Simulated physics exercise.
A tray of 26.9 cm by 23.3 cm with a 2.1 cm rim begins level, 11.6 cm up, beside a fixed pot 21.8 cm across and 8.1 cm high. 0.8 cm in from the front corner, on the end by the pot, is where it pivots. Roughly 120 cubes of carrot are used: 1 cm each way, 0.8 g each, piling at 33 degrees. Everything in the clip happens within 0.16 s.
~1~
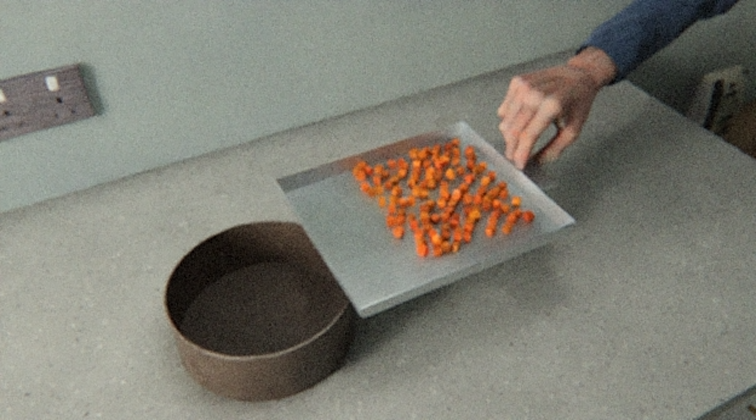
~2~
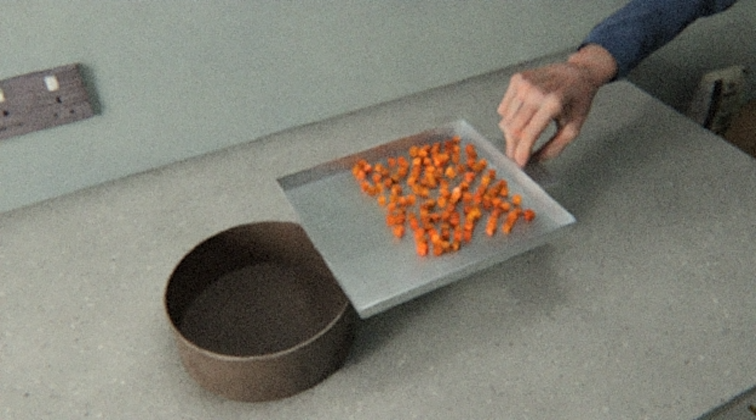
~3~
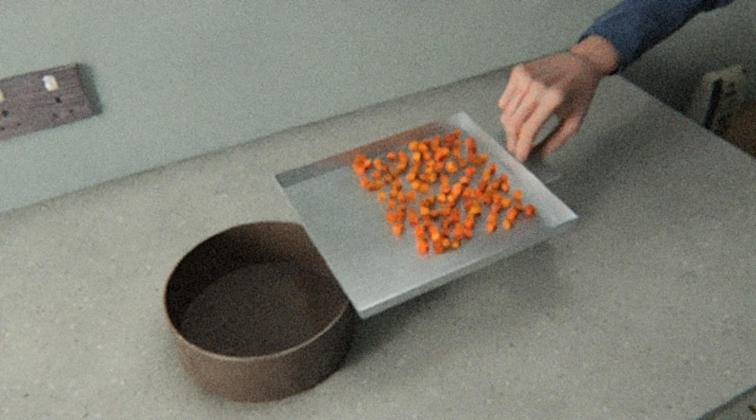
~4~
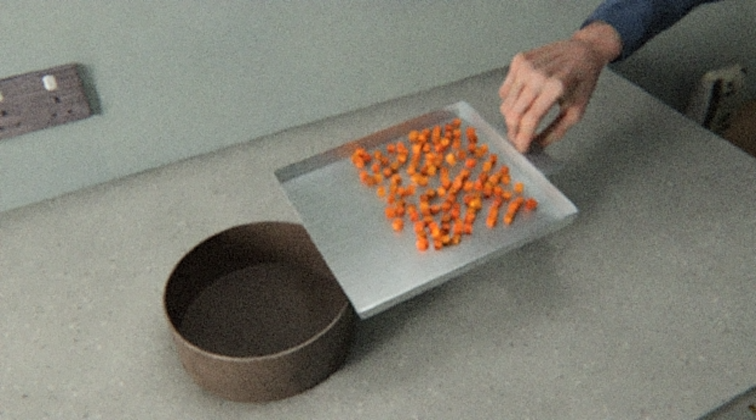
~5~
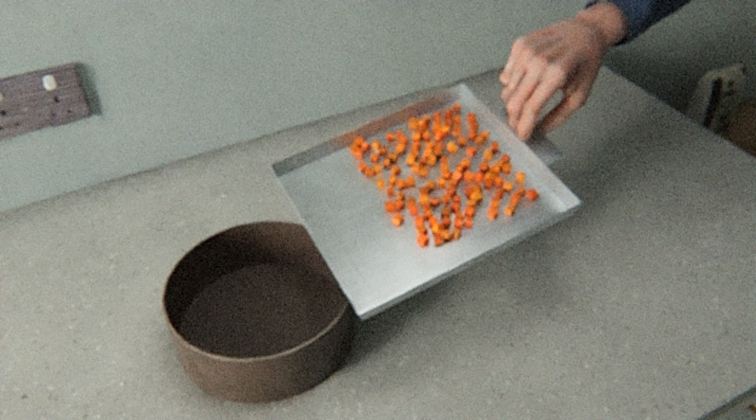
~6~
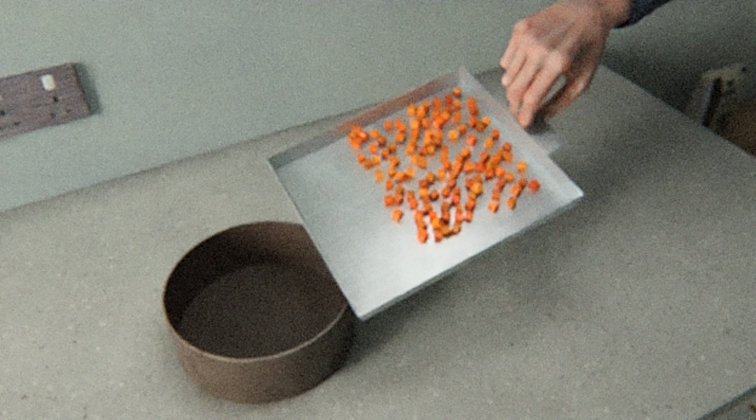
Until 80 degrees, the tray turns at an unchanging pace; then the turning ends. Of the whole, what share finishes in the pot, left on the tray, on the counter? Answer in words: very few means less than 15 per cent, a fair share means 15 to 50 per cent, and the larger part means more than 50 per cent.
Pot: Very few. Tray: Very few. Counter: The larger part.
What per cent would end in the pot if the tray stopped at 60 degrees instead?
That would give about 0 per cent.
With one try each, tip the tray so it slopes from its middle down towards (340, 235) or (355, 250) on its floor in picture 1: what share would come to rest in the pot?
80 and 65 %.
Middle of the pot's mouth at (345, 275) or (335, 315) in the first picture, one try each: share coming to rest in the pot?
That gives roughly 0 per cent and then 55 per cent.
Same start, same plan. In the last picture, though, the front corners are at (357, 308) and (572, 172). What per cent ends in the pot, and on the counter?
Pot 90; counter 5.
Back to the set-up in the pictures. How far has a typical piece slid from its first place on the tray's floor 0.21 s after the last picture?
Displacement on the tray: Roughly 0 cm.
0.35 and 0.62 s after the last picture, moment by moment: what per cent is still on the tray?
In order, 100 and 5.
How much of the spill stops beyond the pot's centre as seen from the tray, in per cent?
Some 80 per cent.
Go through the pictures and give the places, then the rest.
In the first picture, tray tilt 0 degrees, front corners at (362, 304) and (571, 221); middle of the pieces at (444, 191); pot at (260, 282).
In the second picture, tray tilt 1 degrees, front corners at (362, 304) and (572, 219); middle of the pieces at (444, 189).
In the third picture, tray tilt 3 degrees, front corners at (362, 305) and (573, 216); middle of the pieces at (444, 184).
In the fourth picture, tray tilt 6 degrees, front corners at (361, 307) and (574, 210), lowest corner left front; middle of the pieces at (444, 177).
In the fifth picture, tray tilt 10 degrees, front corners at (361, 308) and (576, 201), lowest corner left front; middle of the pieces at (444, 167).
In the sixth picture, tray tilt 15 degrees, front corners at (360, 310) and (579, 193), lowest corner left front; middle of the pieces at (444, 157); pot at (259, 283).
Then, 0.21 s after the last picture, tilt 48 degrees; the tray holds 100 %, the pot 0 %.
Then, 0.35 s after the last picture, tilt 70 degrees; the tray holds 100 %, the pot 0 %.
Then, 0.62 s after the last picture, tilt 80 degrees; the tray holds 5 %, the pot 0 %.
In the end, pot 0 %, tray 5 %, counter 95 %.
